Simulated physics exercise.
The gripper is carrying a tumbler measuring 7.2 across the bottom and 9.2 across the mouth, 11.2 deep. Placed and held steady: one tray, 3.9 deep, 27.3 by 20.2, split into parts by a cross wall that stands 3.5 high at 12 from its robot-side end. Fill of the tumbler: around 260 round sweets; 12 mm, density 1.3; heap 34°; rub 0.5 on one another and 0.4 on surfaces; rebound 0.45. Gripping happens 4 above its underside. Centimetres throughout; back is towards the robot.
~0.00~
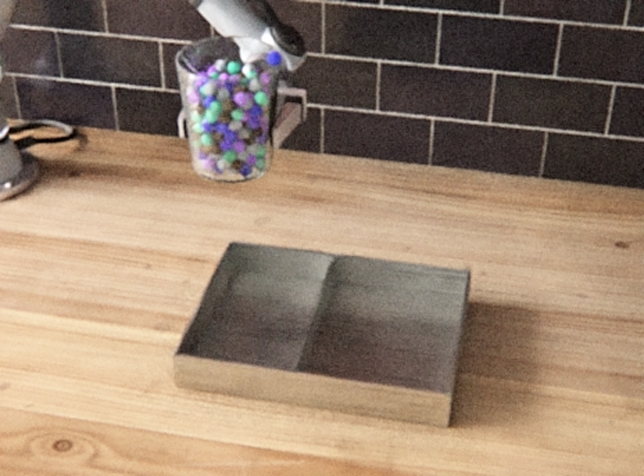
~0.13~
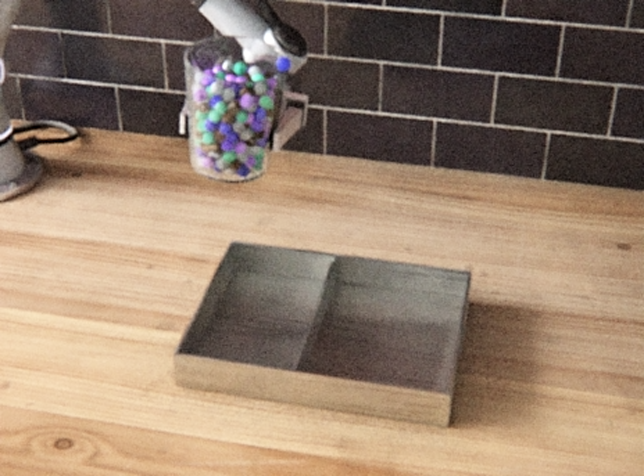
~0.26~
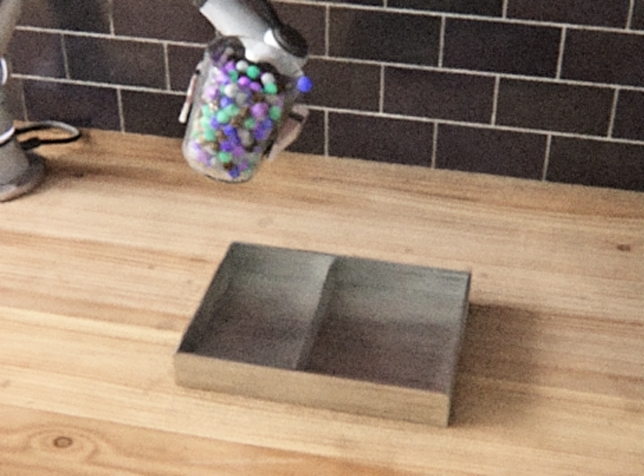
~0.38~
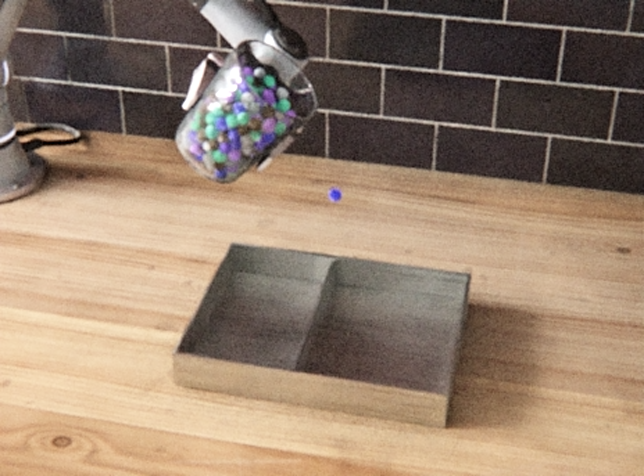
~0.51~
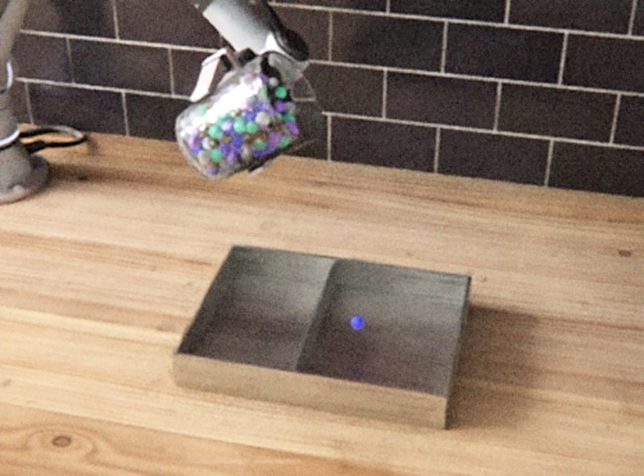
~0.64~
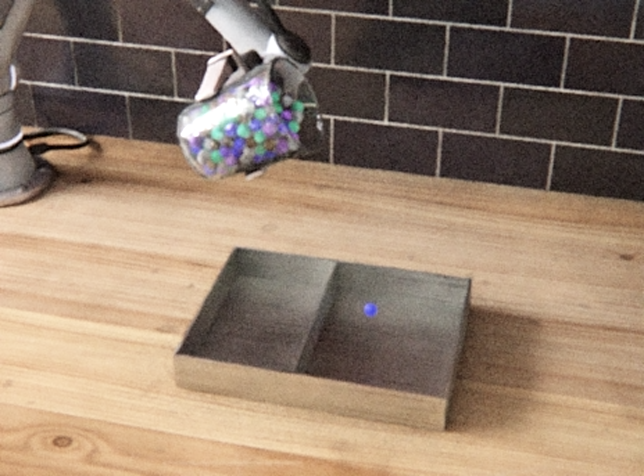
To begin with, a robot gripper holds a clear tumbler of purple, blue and green round sweets upright above a divided tray on a wooden counter. The gripper steadily tilts the tumbler well over to the right, and a single blue sweet drops out and lands in the tray's right-hand part.
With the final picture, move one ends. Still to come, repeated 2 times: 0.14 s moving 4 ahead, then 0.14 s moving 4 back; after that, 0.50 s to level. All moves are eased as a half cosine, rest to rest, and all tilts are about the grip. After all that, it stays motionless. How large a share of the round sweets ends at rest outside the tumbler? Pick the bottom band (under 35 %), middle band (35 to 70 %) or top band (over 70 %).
Bottom band.
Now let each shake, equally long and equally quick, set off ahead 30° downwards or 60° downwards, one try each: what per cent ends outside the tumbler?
Result: Approx. 5 % and 0 %, one try each.
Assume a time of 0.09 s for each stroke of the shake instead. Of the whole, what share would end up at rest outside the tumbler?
That gives about 35 percent.
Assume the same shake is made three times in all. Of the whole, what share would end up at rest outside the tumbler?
Approx. 20 per cent.
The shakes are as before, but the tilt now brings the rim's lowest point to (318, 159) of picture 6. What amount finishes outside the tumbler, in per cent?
Some 35 per cent.
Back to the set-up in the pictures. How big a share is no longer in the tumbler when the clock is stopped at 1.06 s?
Roughly 10 percent up to then.
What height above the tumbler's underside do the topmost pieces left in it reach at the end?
Top of the fill: Near 10.5 cm.
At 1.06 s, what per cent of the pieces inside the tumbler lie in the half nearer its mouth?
Some 45 per cent.
By 1.06 s, tilted 60° forward, highest piece 28 above the table; 239 in the tumbler, 23 in the far-side part, 2 in flight or on a rim.
By 1.49 s, tilted 23° forward, highest piece 31 above the table; 220 in the tumbler, 43 in the far-side part, 1 in the robot-side part.
By 1.90 s, level, highest piece 31 above the table; 220 in the tumbler, 43 in the far-side part, 1 in the robot-side part.
By 2.95 s, level, highest piece 32 above the table; 220 in the tumbler, 43 in the far-side part, 1 in the robot-side part.
Final count, 220 in the tumbler, 43 in the far-side part, 1 in the robot-side part. That is 17 % outside the tumbler.
